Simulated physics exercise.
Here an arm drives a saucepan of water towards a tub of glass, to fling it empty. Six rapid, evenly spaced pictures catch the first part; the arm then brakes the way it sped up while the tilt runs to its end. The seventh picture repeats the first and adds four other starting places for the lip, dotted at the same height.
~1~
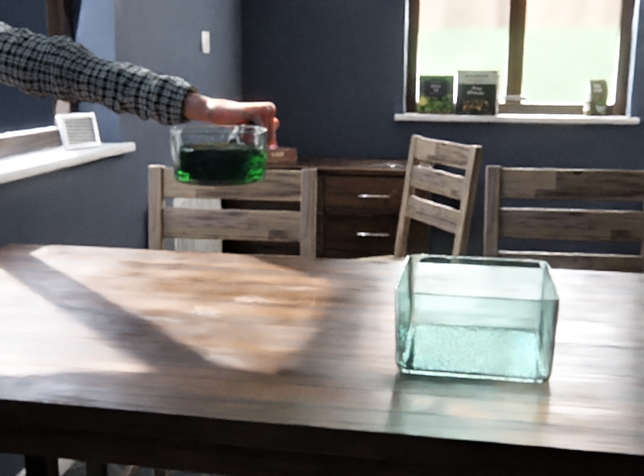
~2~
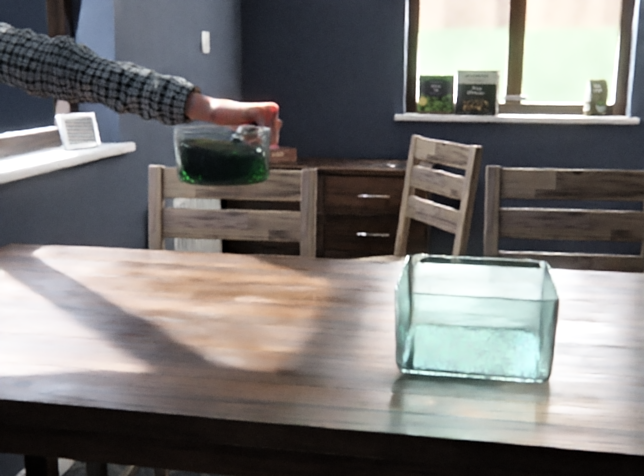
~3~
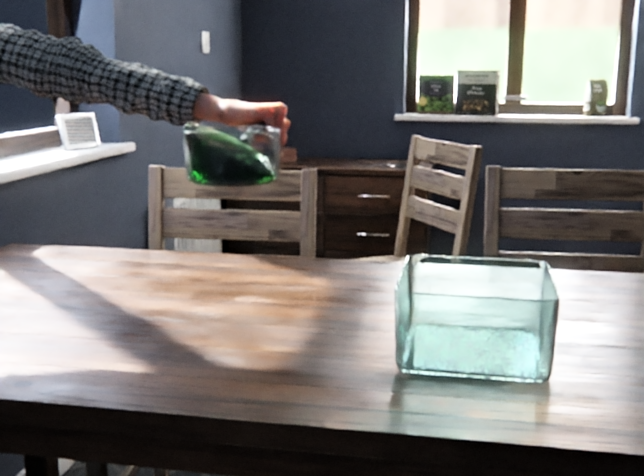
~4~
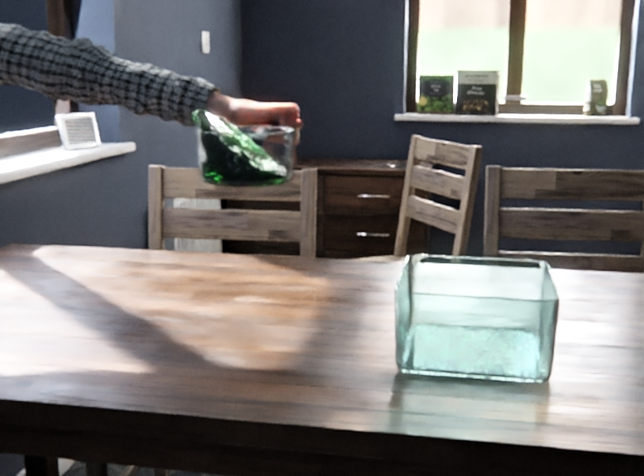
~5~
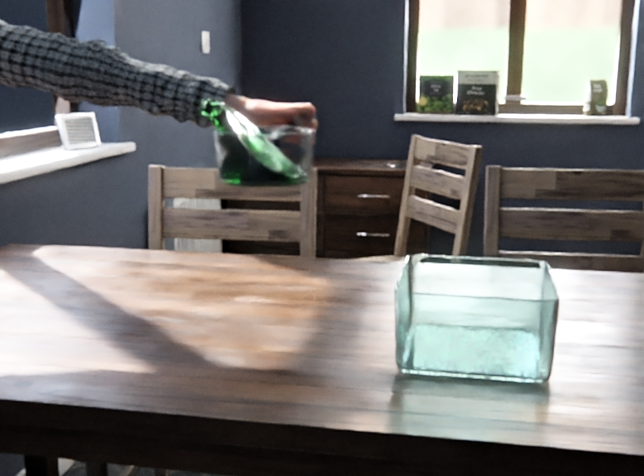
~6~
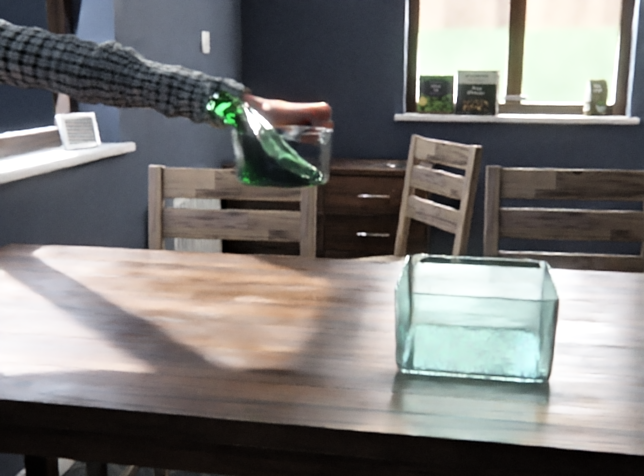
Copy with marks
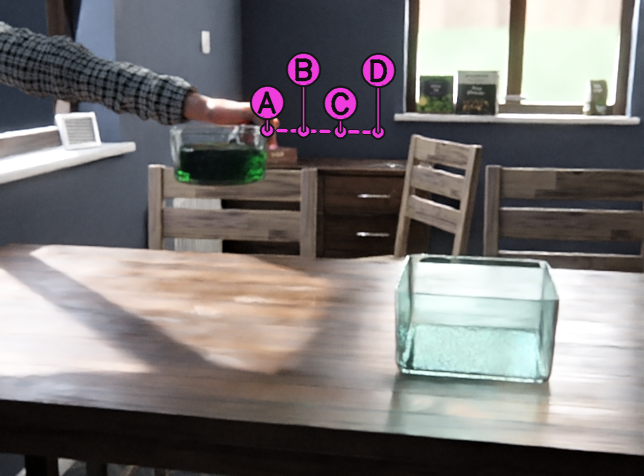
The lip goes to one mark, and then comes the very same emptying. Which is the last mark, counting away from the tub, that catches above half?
The limit is B.
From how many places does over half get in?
Three.
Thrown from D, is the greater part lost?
No, not at all.
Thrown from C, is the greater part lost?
No, not at all.
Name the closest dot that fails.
The answer is A.
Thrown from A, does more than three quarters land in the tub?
No, it does not.
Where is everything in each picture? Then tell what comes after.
Upright, lip at (263, 130); tub from (395, 369) to (552, 381); nothing has left yet.
Upright, lip at (266, 130); nothing has left yet.
Upright, lip at (276, 130); water is over the rim, down to (195, 128).
Upright, lip at (291, 130); water is over the rim, down to (221, 129).
Upright, lip at (309, 131); water is over the rim, down to (229, 129).
Upright, lip at (328, 131); water is over the rim, down to (240, 129).
On the marked copy, A at (267, 130); B at (303, 131); C at (340, 131); D at (378, 132).
With A, about 37 % lands in the tub, 60 % falls short and 4 % goes beside or beyond.
With B, about 82 % lands in the tub, 13 % falls short and 5 % goes beside or beyond.
With C, about 84 % lands in the tub, 11 % falls short and 5 % goes beside or beyond.
With D, about 82 % lands in the tub, 10 % falls short and 8 % goes beside or beyond.
